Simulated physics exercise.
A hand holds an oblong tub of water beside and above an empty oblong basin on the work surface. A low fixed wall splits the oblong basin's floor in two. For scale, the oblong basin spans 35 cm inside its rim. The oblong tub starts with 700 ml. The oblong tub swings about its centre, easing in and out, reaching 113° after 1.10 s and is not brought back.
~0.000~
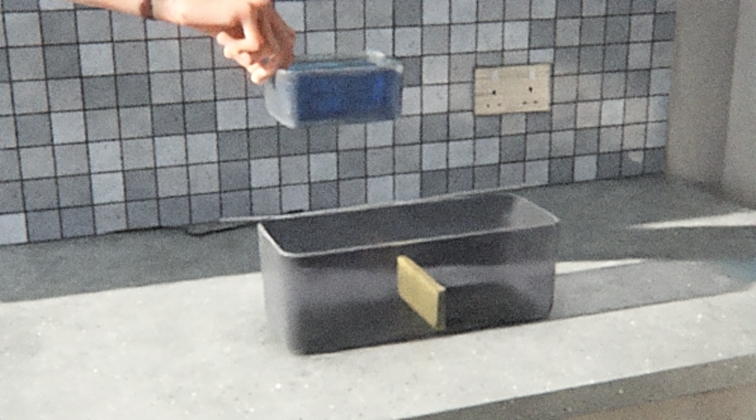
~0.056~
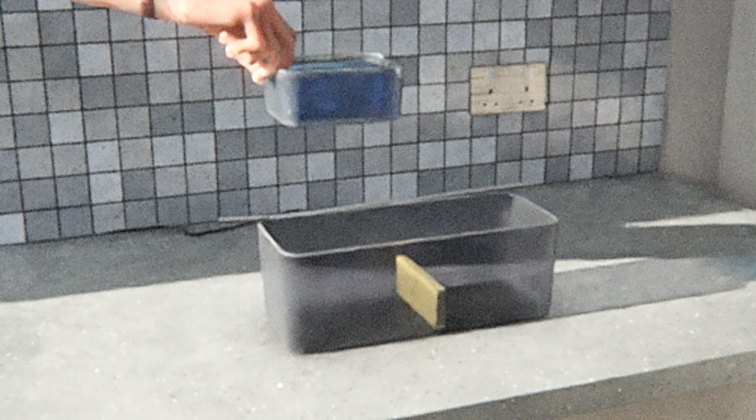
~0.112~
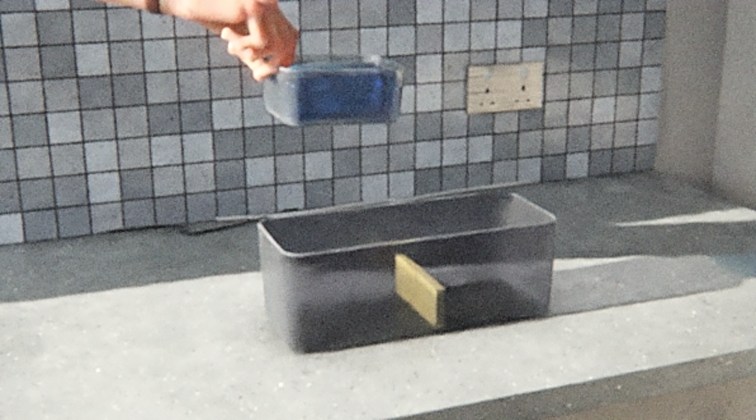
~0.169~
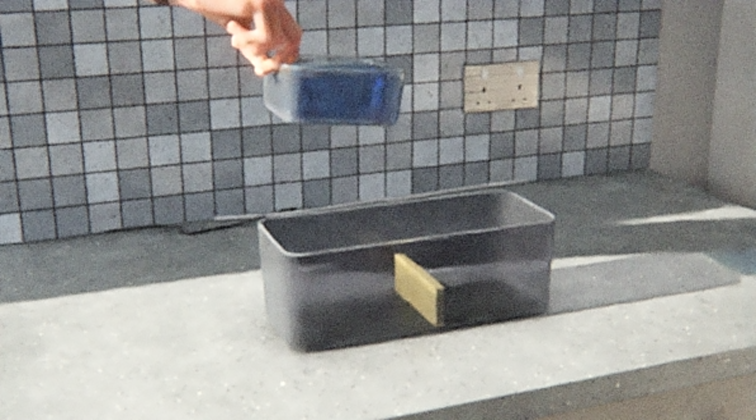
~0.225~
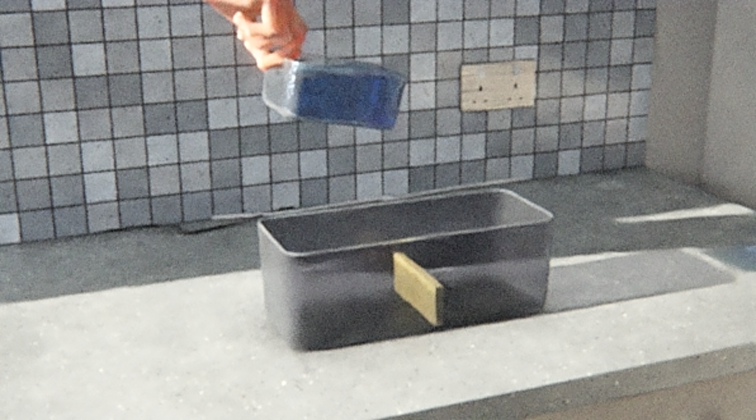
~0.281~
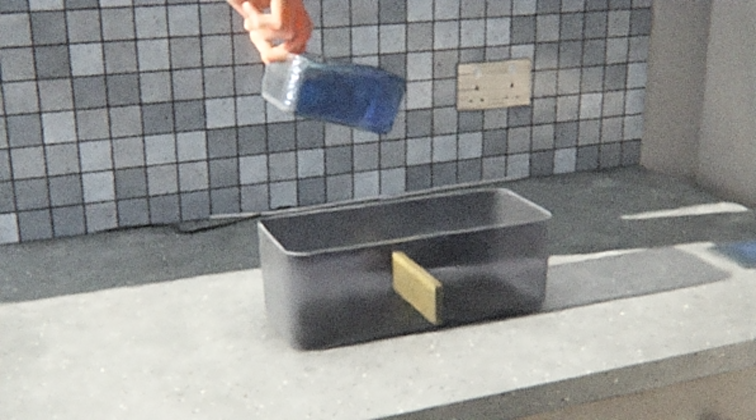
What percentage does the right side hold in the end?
About 70 per cent.
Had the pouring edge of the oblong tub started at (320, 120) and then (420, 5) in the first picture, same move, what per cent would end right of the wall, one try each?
In turn about 5 and 75 per cent.
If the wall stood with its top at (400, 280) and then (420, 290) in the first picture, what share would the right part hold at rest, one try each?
In turn about 75 and 60 per cent.
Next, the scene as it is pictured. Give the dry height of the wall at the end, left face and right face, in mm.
Some 46 mm on the left and 26 mm on the right.
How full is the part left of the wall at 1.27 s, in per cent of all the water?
Near 22 in a hundred.
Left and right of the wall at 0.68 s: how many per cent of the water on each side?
Near 1 on the left, 26 on the right.
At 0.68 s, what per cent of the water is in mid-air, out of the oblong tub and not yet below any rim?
Some 48 per cent.
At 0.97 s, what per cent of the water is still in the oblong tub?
Some 3 per cent.
Then, 0.68 s in, the tilt is 77° and 24 per cent is still to pour, 1 is left of the wall and 26 right of it.
Then, 0.97 s in, the tilt is 109° and 3 per cent is still to pour, 14 is left of the wall and 70 right of it.
Then, 1.27 s in, the tilt is 113° and 0 per cent is still to pour, 22 is left of the wall and 70 right of it.
Then, 1.60 s in, the tilt is 113° and 0 per cent is still to pour, 22 is left of the wall and 70 right of it.
Finally, 22 per cent lies left of the wall, 70 right of it and 8 outside.
